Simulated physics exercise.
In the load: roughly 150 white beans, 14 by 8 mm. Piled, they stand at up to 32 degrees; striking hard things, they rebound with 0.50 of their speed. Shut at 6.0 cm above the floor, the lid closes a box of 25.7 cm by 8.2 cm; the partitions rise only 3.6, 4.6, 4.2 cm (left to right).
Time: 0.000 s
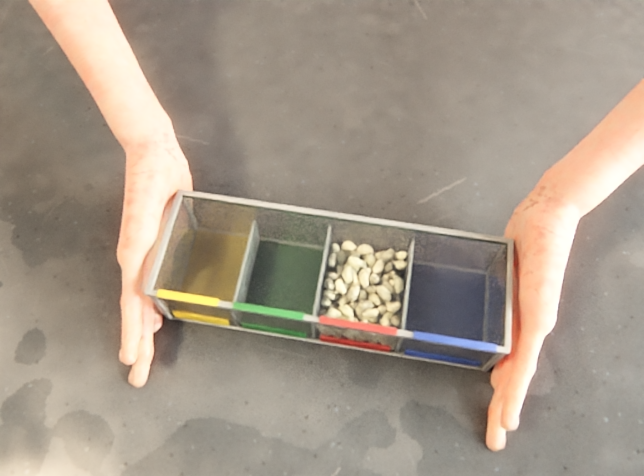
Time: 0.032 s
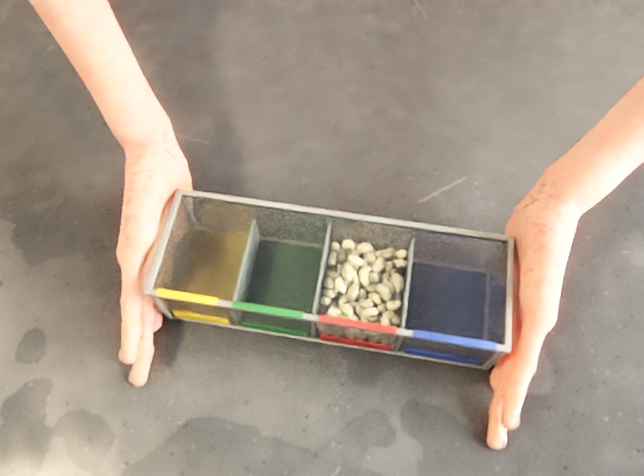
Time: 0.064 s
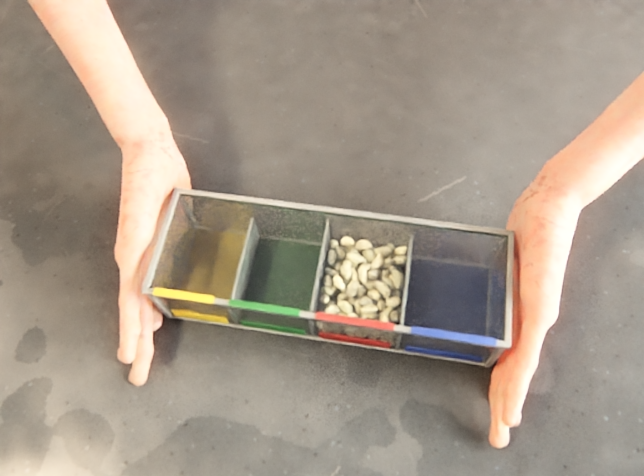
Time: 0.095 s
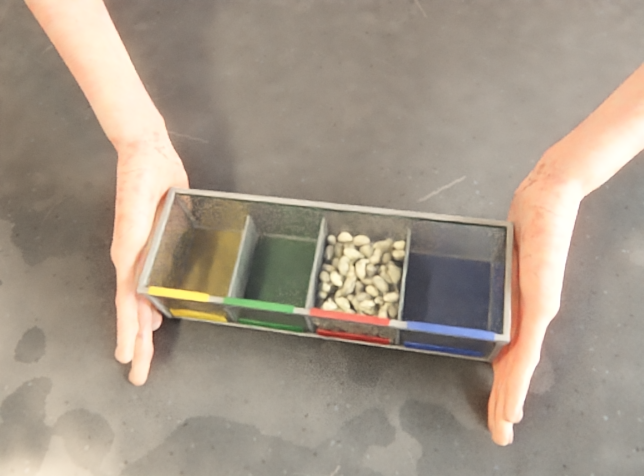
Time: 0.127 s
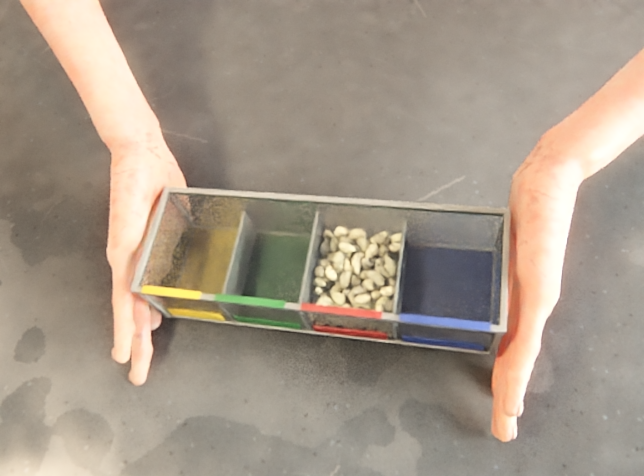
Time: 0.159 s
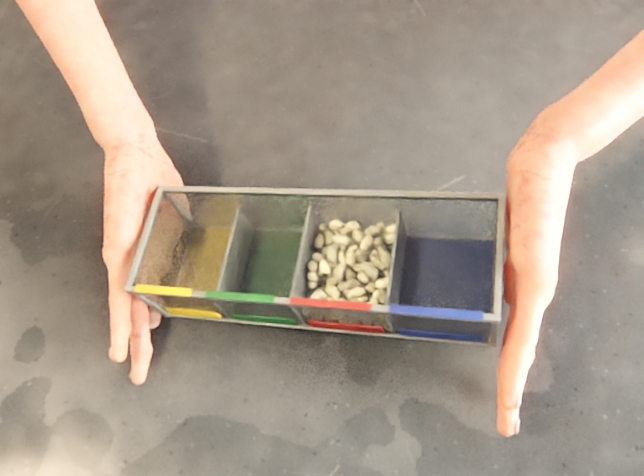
On a dark stained floor, two hands slightly turn a divided box of white beans.
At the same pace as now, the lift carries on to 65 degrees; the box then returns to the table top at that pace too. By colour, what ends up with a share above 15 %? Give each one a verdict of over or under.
Red - over; blue - under; green - under; yellow - under.
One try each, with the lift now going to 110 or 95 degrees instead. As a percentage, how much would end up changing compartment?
I'd put them near 20 and 20 percent in that order.
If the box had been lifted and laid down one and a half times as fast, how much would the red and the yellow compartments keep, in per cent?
That way red would end with 95 per cent and yellow with 0 per cent.
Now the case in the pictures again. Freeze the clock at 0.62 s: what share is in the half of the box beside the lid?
About 30 %.
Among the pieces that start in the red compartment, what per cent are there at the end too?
Something like 90 per cent.
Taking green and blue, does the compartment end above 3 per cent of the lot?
As for green, correct, and as for blue, not so.
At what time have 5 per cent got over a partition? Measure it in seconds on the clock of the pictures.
It comes at roughly 0.65 s.
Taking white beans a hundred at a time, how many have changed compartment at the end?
Roughly 10 in a hundred.
Then, at 0.62 s, tilt 65 degrees; red 100 %.
Then, at 0.93 s, tilt 27 degrees; red 90 %, green 10 %.
After 1.34 s, tilt 0 degrees; red 90 %, green 10 %.
By 1.9 s all is still; red 90 %, blue 0 %, green 10 %, yellow 0 %.
